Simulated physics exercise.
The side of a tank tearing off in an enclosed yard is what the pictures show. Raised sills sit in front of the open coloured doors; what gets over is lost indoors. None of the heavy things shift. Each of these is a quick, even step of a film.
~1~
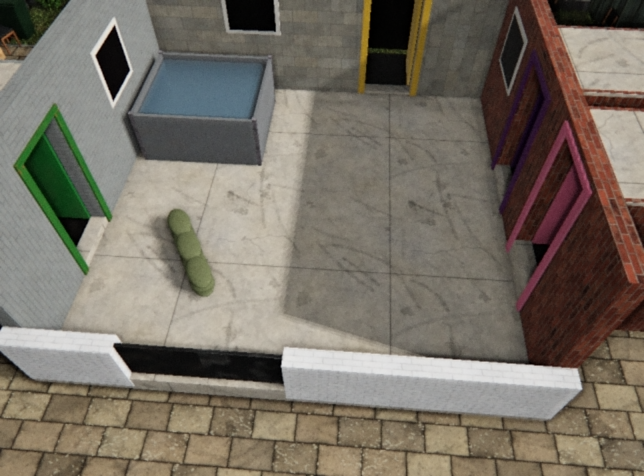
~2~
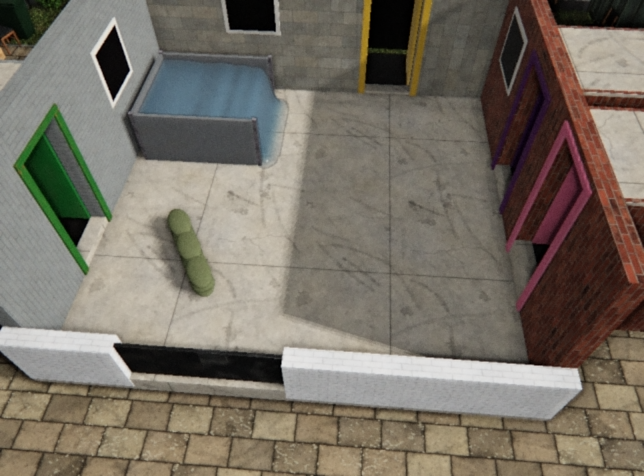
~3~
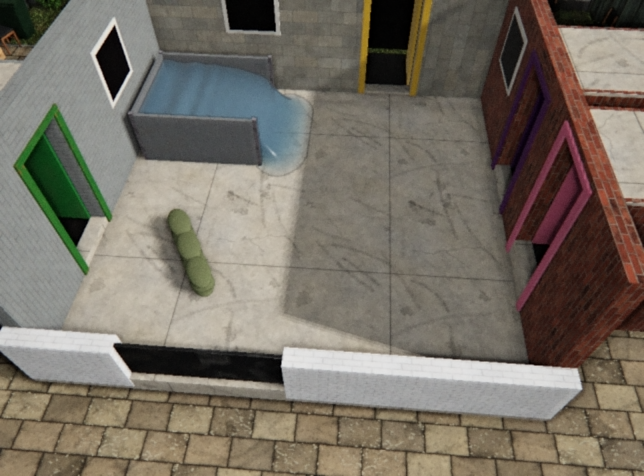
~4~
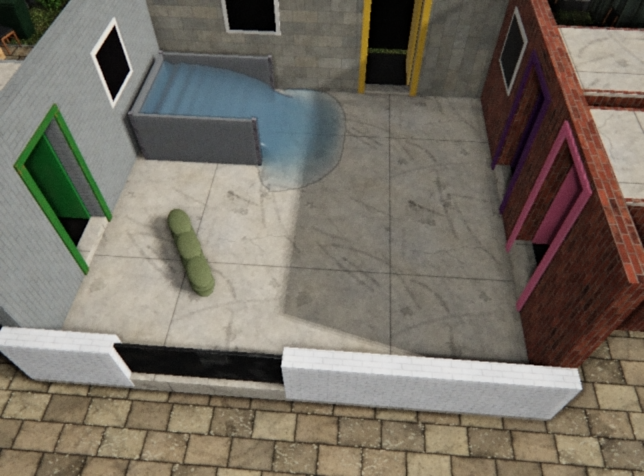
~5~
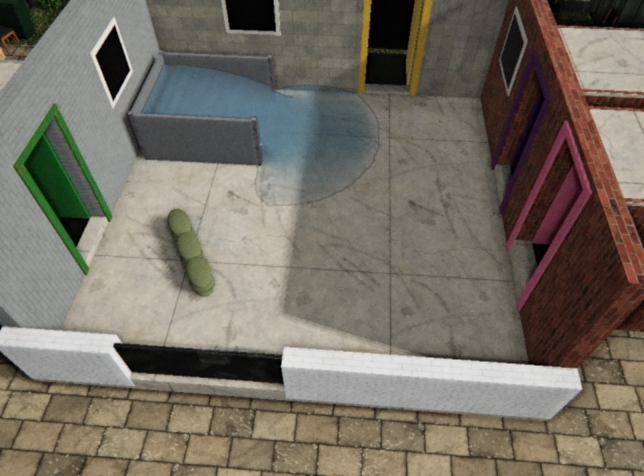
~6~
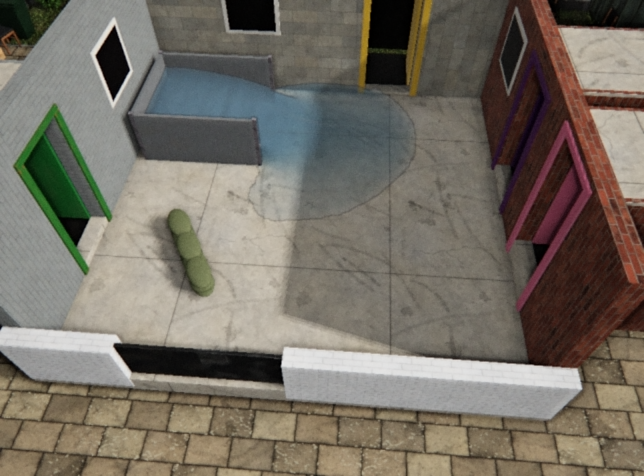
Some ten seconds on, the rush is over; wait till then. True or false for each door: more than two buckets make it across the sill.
Green door: False; purple door: True; yellow door: True; pink door: False.
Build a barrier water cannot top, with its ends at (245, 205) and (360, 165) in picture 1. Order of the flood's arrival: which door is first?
Answer: The one in yellow.
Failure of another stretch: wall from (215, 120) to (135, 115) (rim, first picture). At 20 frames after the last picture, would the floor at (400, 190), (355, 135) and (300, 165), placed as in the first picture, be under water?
Unwetted, unwetted, unwetted.
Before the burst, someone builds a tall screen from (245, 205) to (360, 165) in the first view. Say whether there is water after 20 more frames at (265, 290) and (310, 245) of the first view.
As listed: Dry, no water.
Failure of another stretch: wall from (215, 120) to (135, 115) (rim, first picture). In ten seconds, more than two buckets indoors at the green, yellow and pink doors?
Lab note - green door: Above the mark; yellow door: Above the mark; pink door: Short of the mark.
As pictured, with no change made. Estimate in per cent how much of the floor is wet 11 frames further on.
It comes to 55 per cent.
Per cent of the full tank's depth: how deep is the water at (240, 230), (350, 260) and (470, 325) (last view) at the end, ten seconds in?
In order: About 10, 6 and 8 in a hundred.
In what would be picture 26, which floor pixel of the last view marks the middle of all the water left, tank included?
Roughly (386, 177) in the last picture.
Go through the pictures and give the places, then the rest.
The first picture shows the water tank at (205, 88) is whole and still.
In the second picture, the front is at (276, 100), out from the gap at (264, 119).
In the third picture, the front is at (295, 97), out from the gap at (264, 120).
In the fourth picture, water pours out at (265, 122) and has run to (323, 93).
In the fifth picture, the front is at (369, 162), out from the gap at (265, 122).
In the sixth picture, the front is at (408, 122), out from the gap at (265, 123).
A moment on, water covers 45 % of the floor; the green door not reached, the purple door under two buckets in, the yellow door under two buckets in, the pink door not reached.
Next, water covers 55 % of the floor; the green door not reached, the purple door over two buckets in, the yellow door over two buckets in, the pink door wet at the sill, nothing in.
Then, water covers 55 % of the floor; the green door not reached, the purple door far over two buckets in, the yellow door over two buckets in, the pink door wet at the sill, nothing in.
Later, water covers 85 % of the floor; the green door wet at the sill, nothing in, the purple door far over two buckets in, the yellow door far over two buckets in, the pink door wet at the sill, nothing in.
In the end, water covers 95 % of the floor; the green door wet at the sill, nothing in, the purple door far over two buckets in, the yellow door far over two buckets in, the pink door wet at the sill, nothing in.
